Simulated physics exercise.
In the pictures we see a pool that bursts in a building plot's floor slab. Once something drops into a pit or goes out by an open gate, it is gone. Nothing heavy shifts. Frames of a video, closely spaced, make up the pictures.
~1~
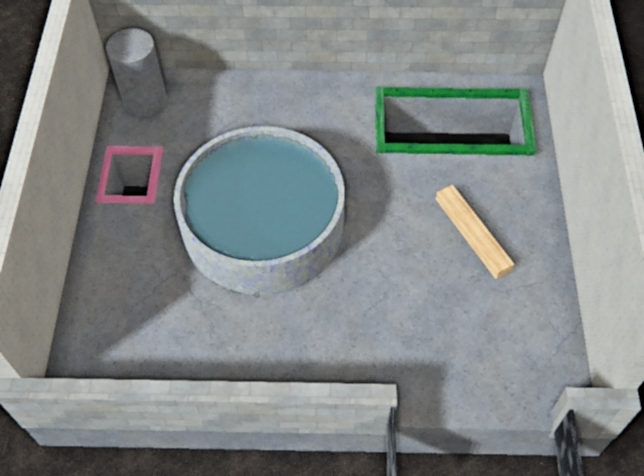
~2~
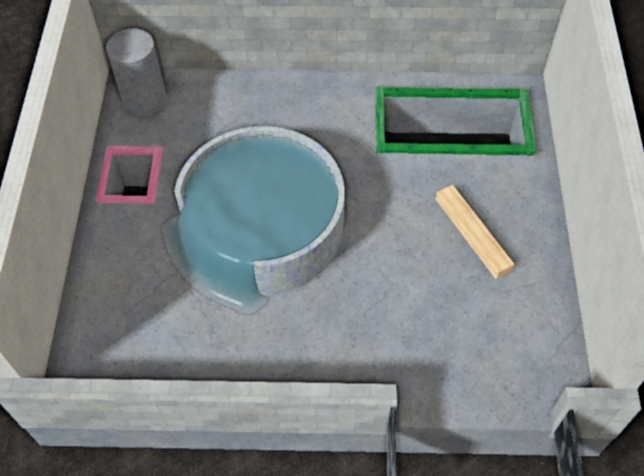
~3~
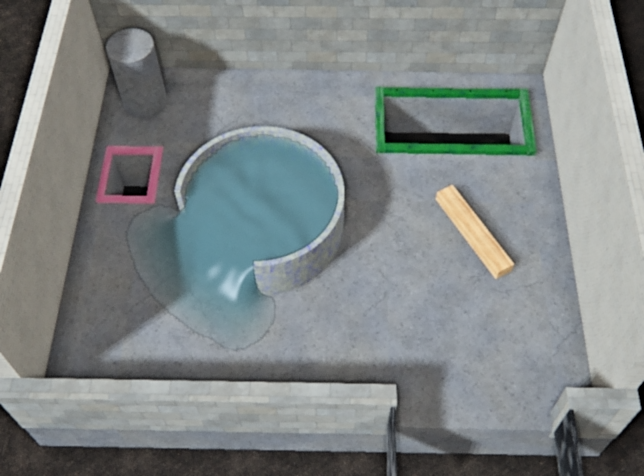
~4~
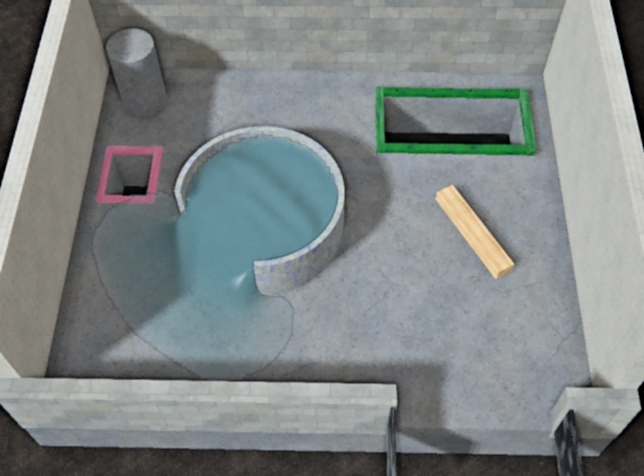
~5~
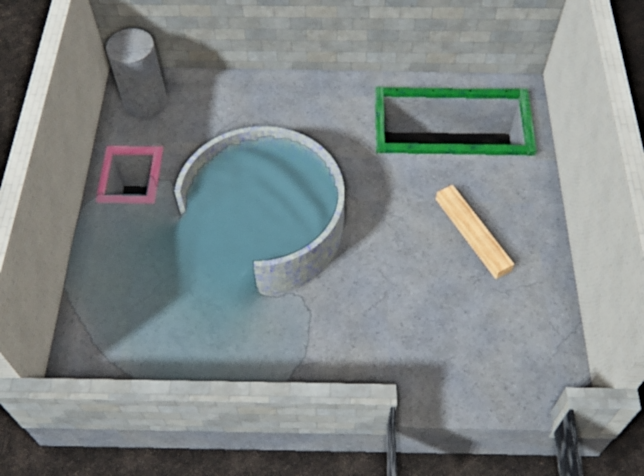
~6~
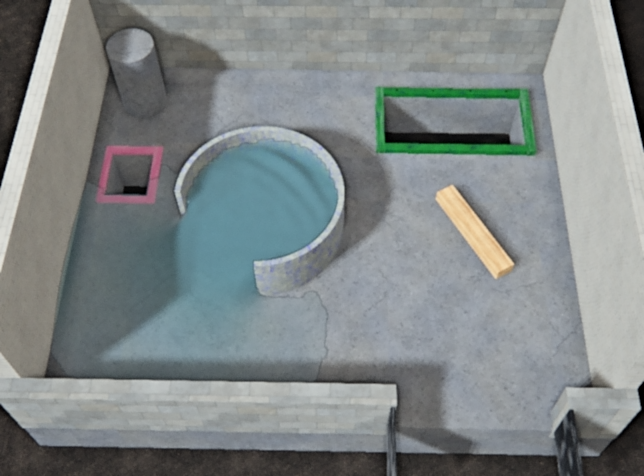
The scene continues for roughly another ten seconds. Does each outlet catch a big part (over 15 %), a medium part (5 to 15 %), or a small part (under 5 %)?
Parts caught - gate: A medium part; green pit: A small part; pink pit: A big part.
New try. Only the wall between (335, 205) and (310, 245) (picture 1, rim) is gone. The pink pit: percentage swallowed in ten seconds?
Pink: 0 %.
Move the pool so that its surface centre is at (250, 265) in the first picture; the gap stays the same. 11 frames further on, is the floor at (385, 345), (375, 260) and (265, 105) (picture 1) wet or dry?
Checking the three spots, I get swamped, high and dry, high and dry.
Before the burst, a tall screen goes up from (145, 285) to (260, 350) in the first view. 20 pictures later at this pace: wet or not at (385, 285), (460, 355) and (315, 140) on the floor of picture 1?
Okay, the first comes out soaked, the next soaked, and the last left untouched.
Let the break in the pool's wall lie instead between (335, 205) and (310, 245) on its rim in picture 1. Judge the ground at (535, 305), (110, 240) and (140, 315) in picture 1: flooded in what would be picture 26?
The first would be drenched, the second still unwetted and the third still unwetted.
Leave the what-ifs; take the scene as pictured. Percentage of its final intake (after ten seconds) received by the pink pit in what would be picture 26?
That share would be near 30 %.
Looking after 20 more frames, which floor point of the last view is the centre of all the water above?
Close to (209, 288).
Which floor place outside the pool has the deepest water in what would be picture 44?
My best guess is roughly (586, 356).
A moment on, water covers 25 % of the floor; the gate 0 %, the green pit 0 %, the pink pit 1 %.
Next, water covers 30 % of the floor; the gate 0 %, the green pit 0 %, the pink pit 2 %.
Then, water covers 50 % of the floor; the gate 0 %, the green pit 0 %, the pink pit 7 %.
Later, water covers 80 % of the floor; the gate 2 %, the green pit 0 %, the pink pit 18 %.
In the end, water covers 90 % of the floor; the gate 8 %, the green pit 0 %, the pink pit 23 %.
